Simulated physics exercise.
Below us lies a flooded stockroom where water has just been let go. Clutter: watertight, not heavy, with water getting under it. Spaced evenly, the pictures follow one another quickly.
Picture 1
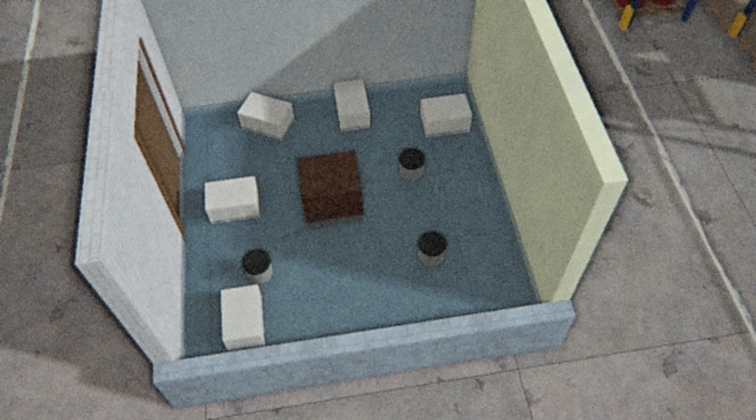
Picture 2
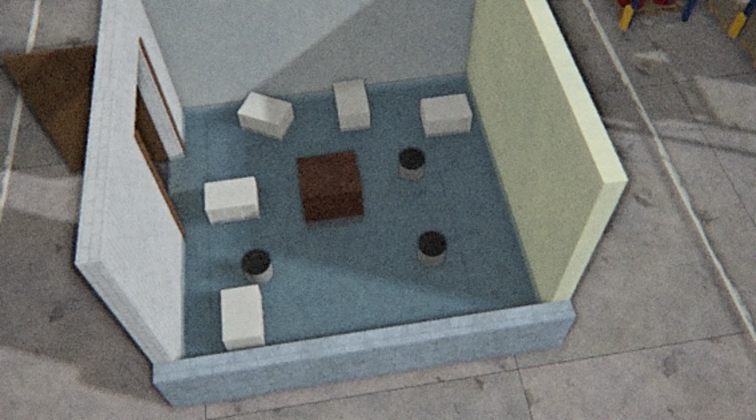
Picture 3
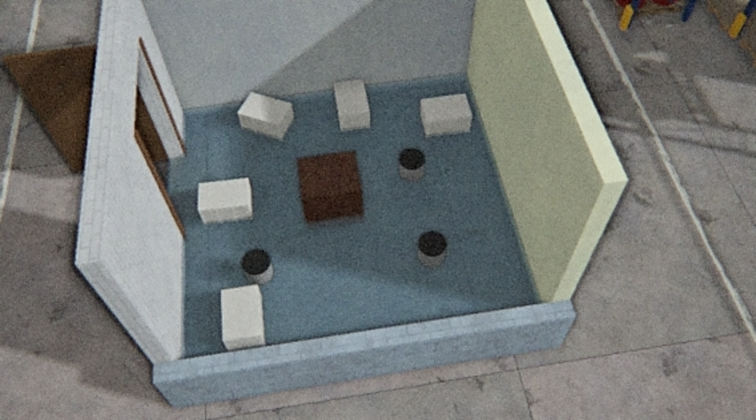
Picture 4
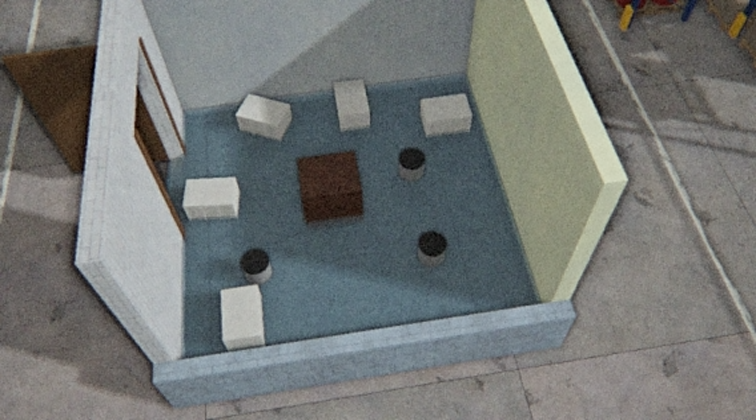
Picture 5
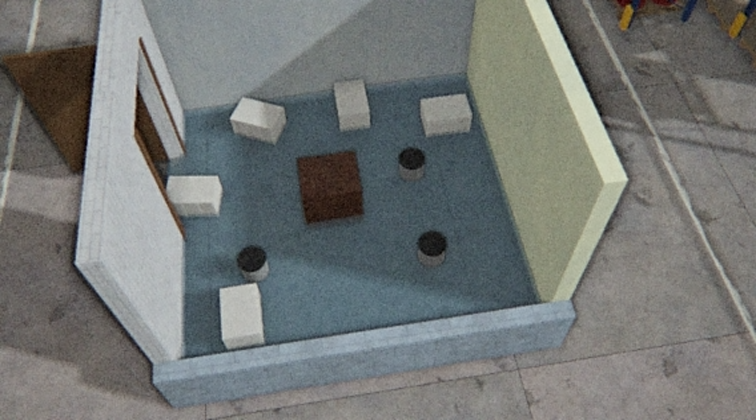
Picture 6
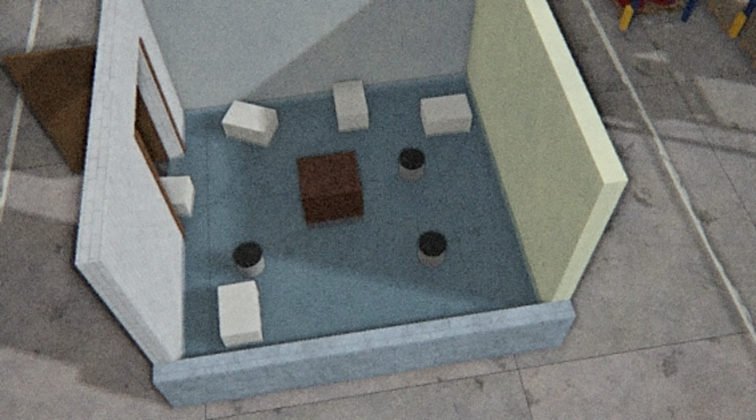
The video shows a blue-floored room from above, with white crates, dark-topped cylinders and a brown block, as a brown door panel swings outward; then a white crate slides left into the doorway while a few nearby objects shift slightly.
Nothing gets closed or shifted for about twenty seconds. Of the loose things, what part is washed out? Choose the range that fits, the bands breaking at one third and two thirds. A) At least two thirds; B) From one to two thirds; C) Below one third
At least two thirds (A).
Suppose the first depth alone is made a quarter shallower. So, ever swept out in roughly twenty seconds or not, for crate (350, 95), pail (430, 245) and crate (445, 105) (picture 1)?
Sequence: Removed / not removed / not removed.
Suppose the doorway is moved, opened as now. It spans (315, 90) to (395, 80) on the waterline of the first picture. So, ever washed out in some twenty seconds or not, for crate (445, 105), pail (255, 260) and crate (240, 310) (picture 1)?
Outcome by item: Exited / retained / retained.
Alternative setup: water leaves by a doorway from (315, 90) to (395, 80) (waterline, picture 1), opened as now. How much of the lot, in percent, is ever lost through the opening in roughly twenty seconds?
About 60 percent.
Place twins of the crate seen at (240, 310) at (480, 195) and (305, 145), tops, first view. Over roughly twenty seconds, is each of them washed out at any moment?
First retained, then lost.
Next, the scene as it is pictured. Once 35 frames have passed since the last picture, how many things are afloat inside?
Exactly 3 of them.
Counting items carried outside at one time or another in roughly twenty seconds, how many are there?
Exactly 6.
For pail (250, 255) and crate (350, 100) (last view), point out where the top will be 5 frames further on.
Look around pixels (219, 226) and (310, 102).
A moment on, 1 of 8 are out; 7 afloat.
Next, 3 of 8 are out; 5 afloat.
Later, 5 of 8 are out; 3 afloat.
In the end, 6 of 8 are out; 2 afloat.
